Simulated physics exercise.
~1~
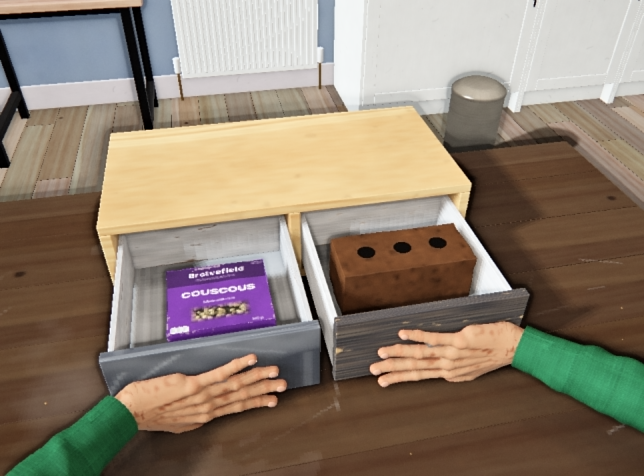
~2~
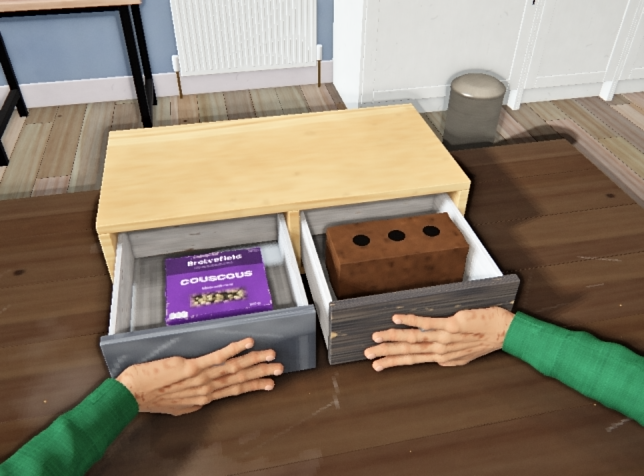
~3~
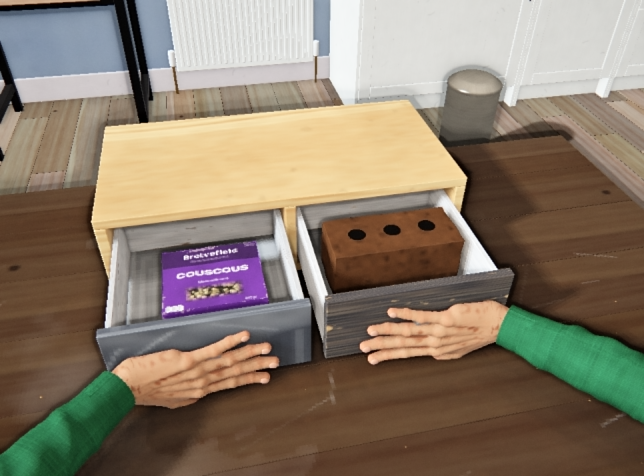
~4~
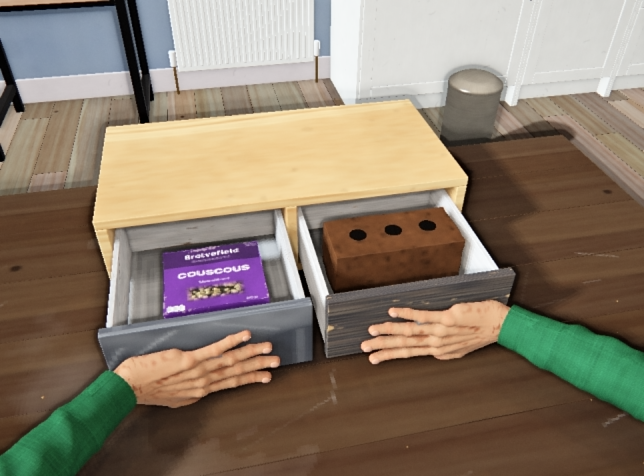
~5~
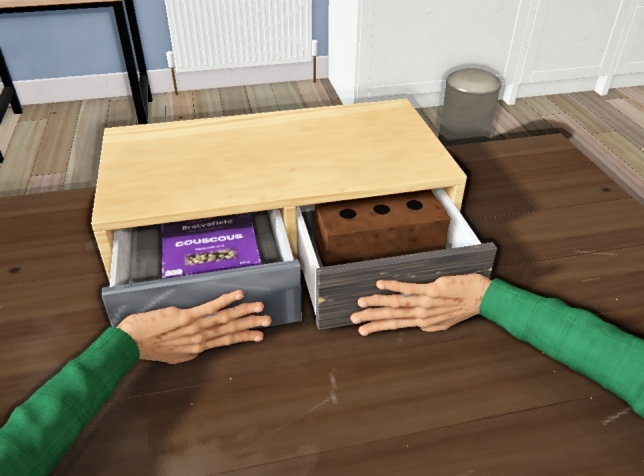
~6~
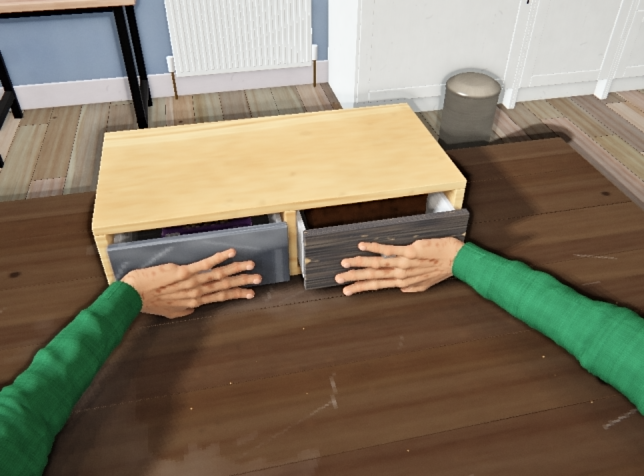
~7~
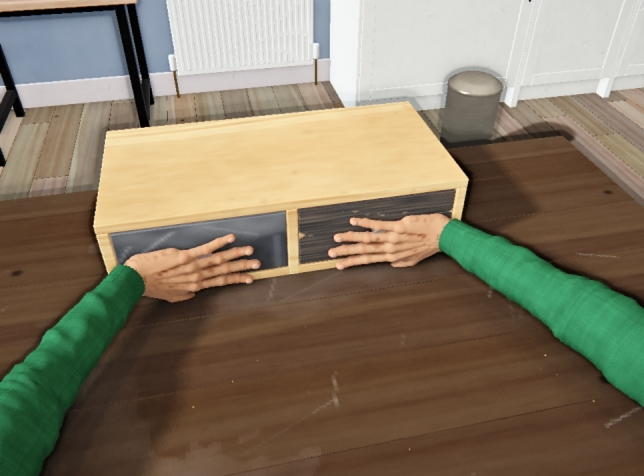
Two drawers, the left holding a purple couscous box and the right a brown brick, sat open in a light wooden chest until two green-sleeved hands pushed them inward together, and both slid fully shut, hiding the box and brick.
